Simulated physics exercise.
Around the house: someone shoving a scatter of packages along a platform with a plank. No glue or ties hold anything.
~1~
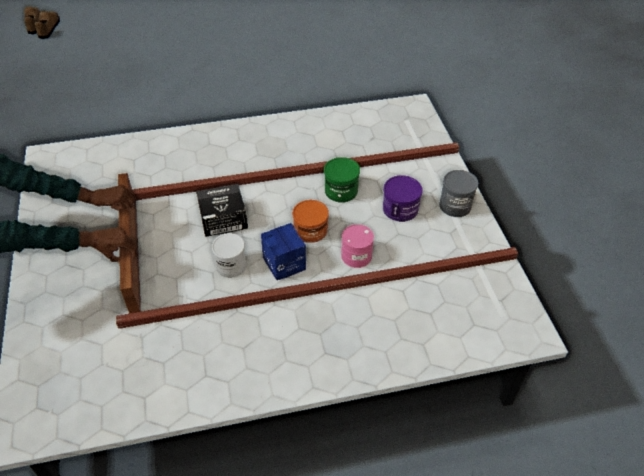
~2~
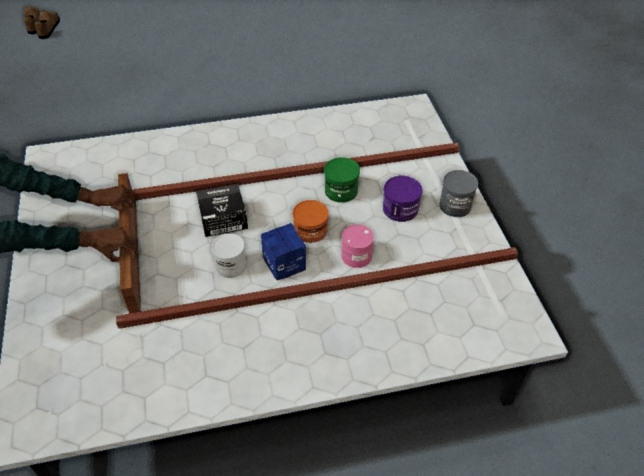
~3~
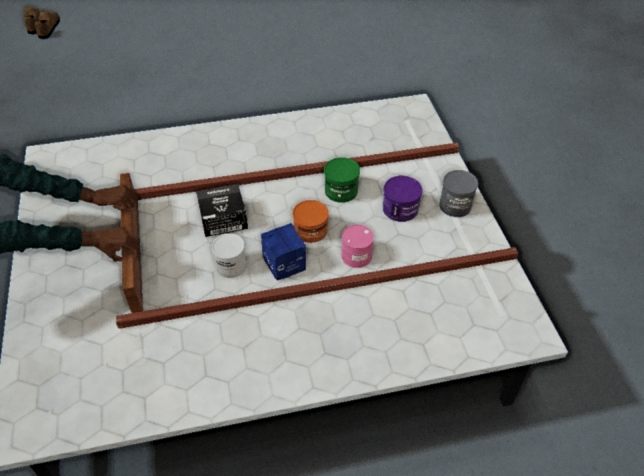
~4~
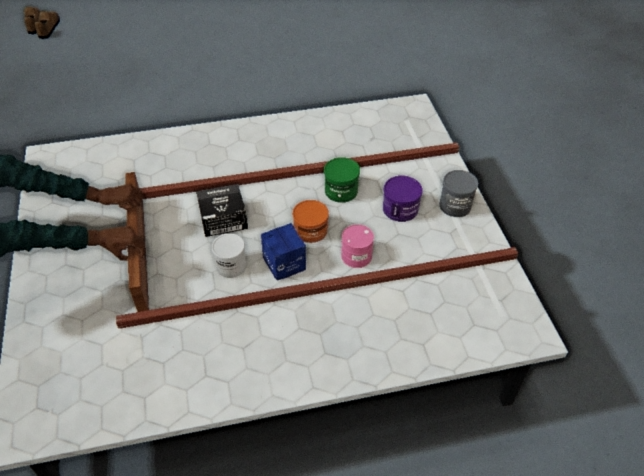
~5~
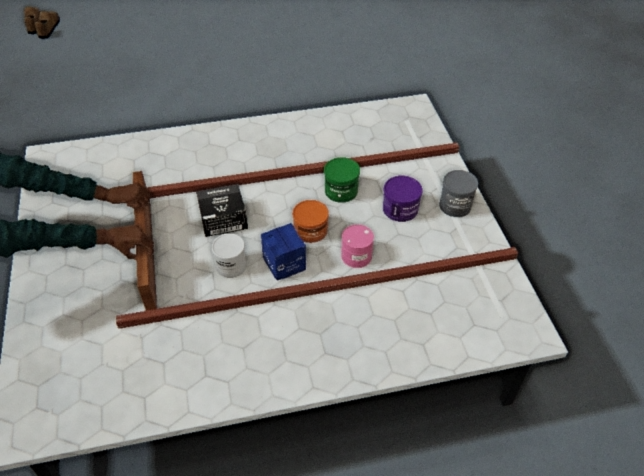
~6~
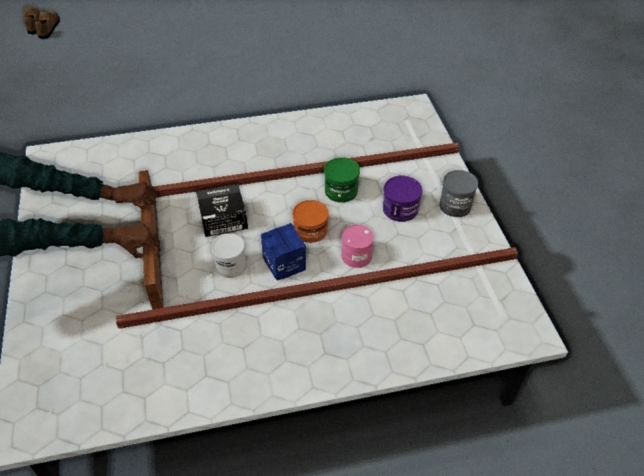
On a white hexagon-tiled platform above a grey floor, seen from a fixed, raised view, two reddish-brown rails run lengthwise. Between them sit a black box, a white tub, a blue box, and orange, green, pink, purple and grey tubs, ordered loosely from left to right. From the left, two dark-sleeved arms push a wooden plank slowly a short way rightward, while the packages stay still.
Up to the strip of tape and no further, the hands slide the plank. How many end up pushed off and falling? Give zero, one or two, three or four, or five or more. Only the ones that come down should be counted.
The drop count fails to reach five, yet passes two.
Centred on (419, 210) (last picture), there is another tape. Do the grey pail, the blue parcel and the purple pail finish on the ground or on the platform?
Lab note: Grey pail comes off; blue parcel is safe; purple pail is safe.
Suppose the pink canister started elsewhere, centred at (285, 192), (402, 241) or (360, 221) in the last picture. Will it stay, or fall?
In that order, it slips off; slips off; slips off.
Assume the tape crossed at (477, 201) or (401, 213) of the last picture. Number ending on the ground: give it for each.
In order, 8 and 1.
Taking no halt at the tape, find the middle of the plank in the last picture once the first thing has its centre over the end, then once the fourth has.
For the first, roughly (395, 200); for the next, roughly (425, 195).
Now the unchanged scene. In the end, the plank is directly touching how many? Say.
Number: 2.
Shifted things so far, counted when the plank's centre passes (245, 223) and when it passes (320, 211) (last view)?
Well, it's 3 at the first one and 6 at the second.
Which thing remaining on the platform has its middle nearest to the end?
Blue parcel - nearest.
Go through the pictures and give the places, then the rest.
Grey pail (458, 194); purple pail (402, 199); green pail (342, 180); plank (129, 241); tape (448, 205), in the first frame.
Purple pail (402, 199); white pail (230, 256), in the second frame.
Green pail (342, 180); orange pail (311, 222), in the third frame.
Grey pail (458, 194); plank (137, 240), in the fourth frame.
Purple pail (402, 199); blue parcel (284, 252), in the fifth frame.
Grey pail (458, 194); purple pail (402, 199); green pail (342, 180); plank (151, 238); tape (448, 205), in the sixth frame.
Soon after, none off yet; grey pail at rest near (458, 194); purple pail at rest near (402, 199); green pail at rest near (342, 180).
In the end, the number that fall off is three or four; gone, pink canister, green pail, purple pail and grey pail.
